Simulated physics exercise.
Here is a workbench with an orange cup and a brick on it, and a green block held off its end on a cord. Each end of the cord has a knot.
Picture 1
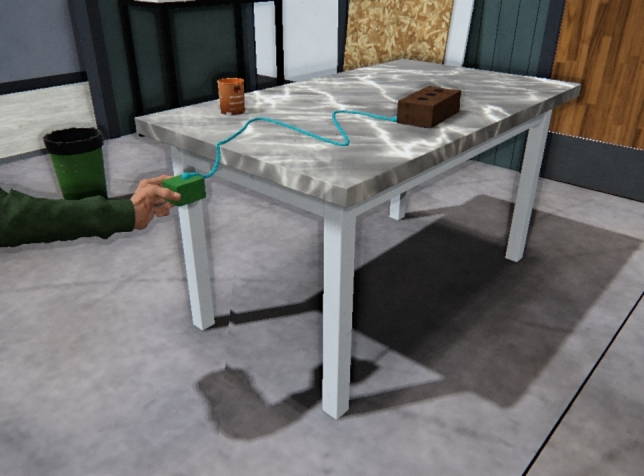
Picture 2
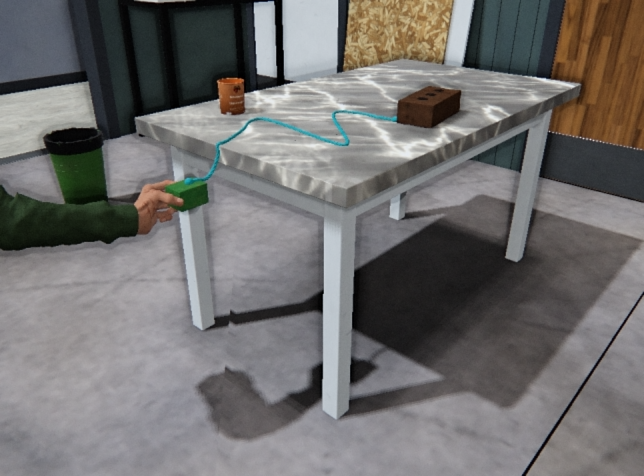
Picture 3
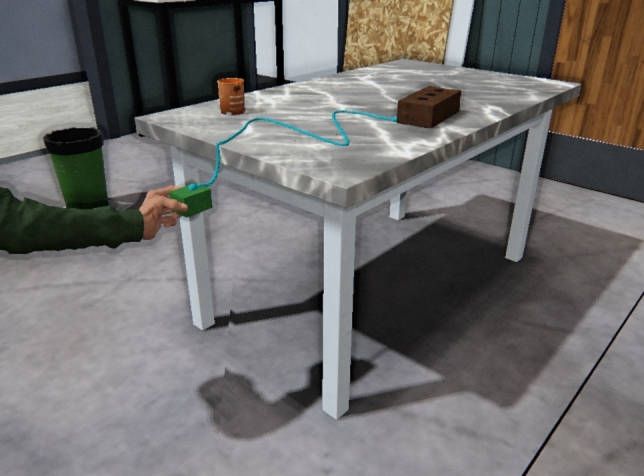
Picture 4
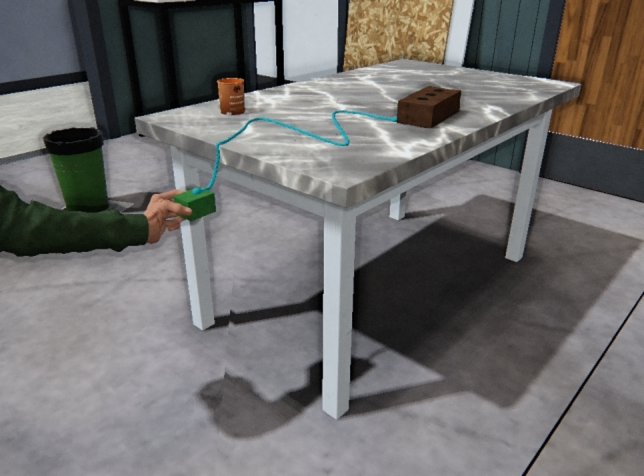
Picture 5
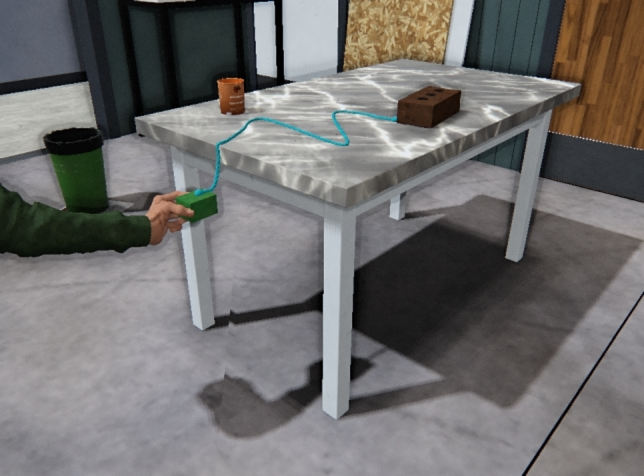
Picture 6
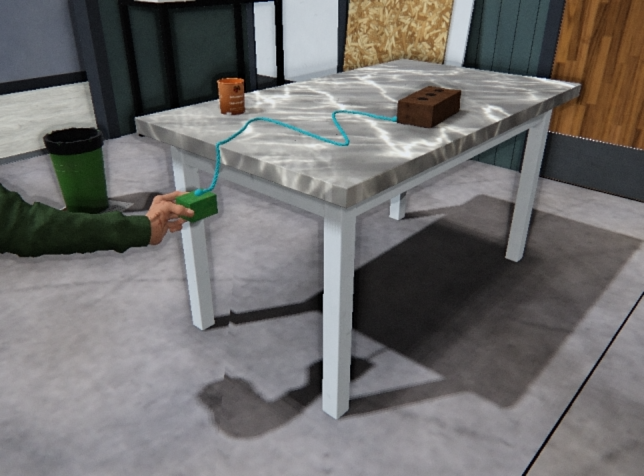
The clip shows a hand holding a green block beside a marble-patterned table, with a slack blue cord running across the tabletop to a brick near an orange cup; the hand lowers the block slightly, then stays nearly still.
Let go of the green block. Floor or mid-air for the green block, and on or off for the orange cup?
Outcome: My guess is the green block will get down to the ground. My guess is the orange cup will stay in place.
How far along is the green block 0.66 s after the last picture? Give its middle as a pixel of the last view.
Near (202, 387).
Then, 0.66 s later than the last view, block on the floor near (202, 387); brick as before; cup as before.
Finally, block on the floor near (202, 387); brick as before; cup as before. The green block drops all the way and the orange cup stays on top.
